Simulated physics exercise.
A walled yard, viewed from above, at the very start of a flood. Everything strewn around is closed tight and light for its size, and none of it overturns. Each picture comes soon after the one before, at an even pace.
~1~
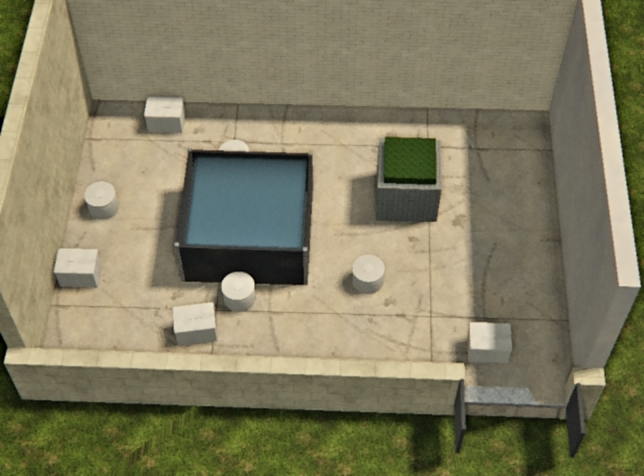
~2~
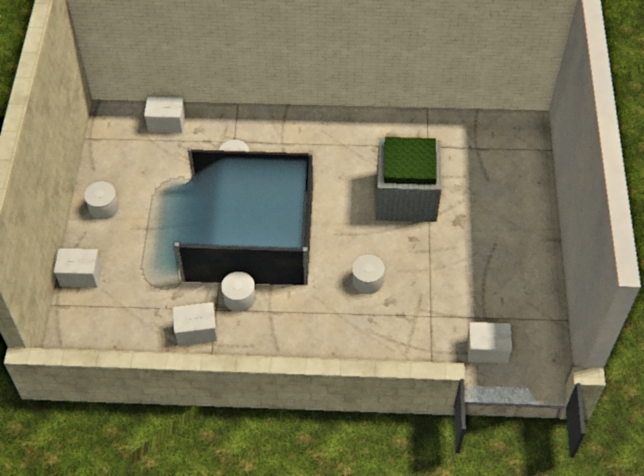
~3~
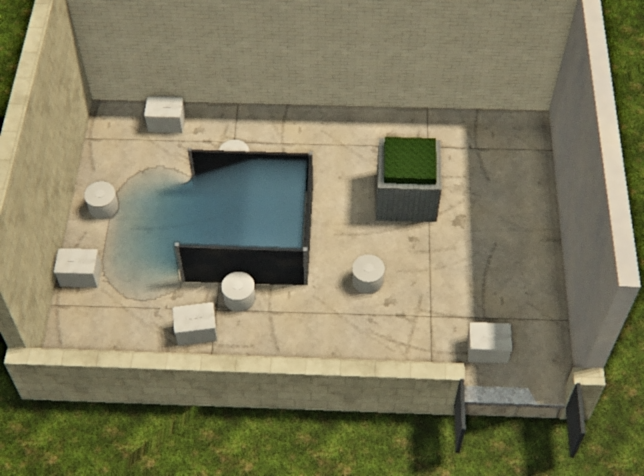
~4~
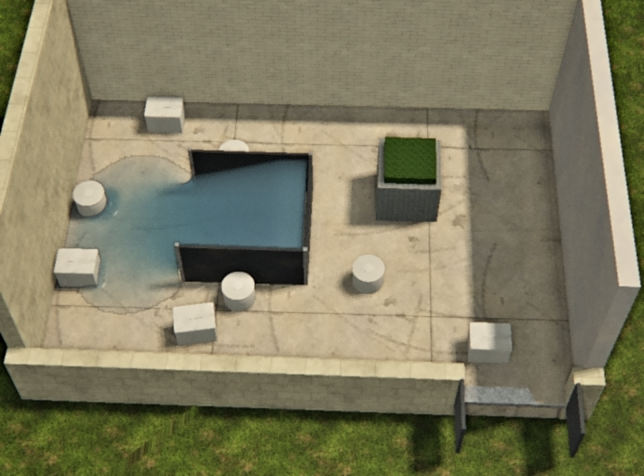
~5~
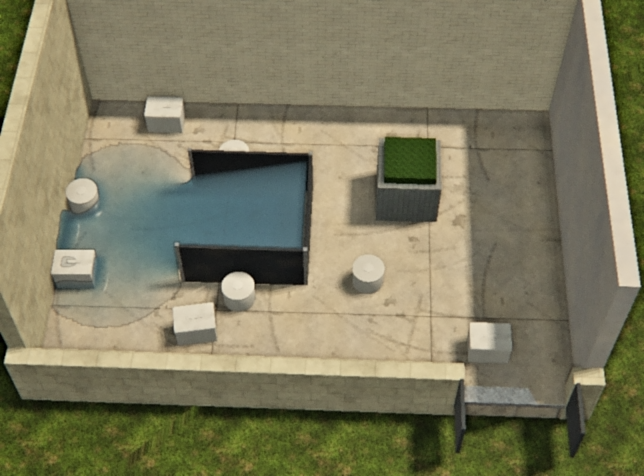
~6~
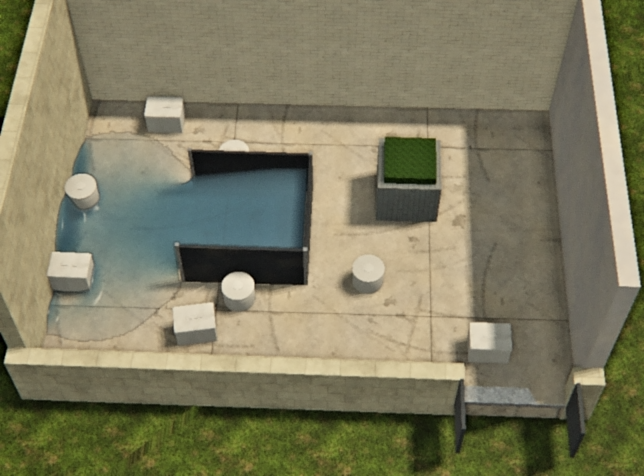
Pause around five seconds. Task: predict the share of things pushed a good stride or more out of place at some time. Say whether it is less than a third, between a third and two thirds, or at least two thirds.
Band-wise it's the top band, two thirds or more.
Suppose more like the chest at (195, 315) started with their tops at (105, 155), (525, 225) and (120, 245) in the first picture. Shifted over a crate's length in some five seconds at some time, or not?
Twin one: Slides well clear; twin two: Barely shifts; twin three: Slides well clear.
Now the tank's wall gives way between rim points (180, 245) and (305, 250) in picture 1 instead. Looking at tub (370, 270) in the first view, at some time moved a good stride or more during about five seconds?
Going by the pictures, this one stopped short.
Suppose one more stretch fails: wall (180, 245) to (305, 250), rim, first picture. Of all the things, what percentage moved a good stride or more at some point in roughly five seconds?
Roughly 80 percent.
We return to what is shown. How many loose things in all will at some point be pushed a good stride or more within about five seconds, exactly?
The total is 7.
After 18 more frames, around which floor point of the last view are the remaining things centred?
Somewhere near (332, 251) in the last view.
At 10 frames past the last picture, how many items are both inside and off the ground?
Number: 2.
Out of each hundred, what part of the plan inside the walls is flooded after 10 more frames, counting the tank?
Estimate: Close to 40 in a hundred.
A moment on, 0 of 8 are well off their spots; 2 afloat.
Next, 3 of 8 are well off their spots; 2 afloat.
Later, 6 of 8 are well off their spots; 1 afloat.
In the end, 7 of 8 are well off their spots, and 7 have been at some point; 1 afloat.
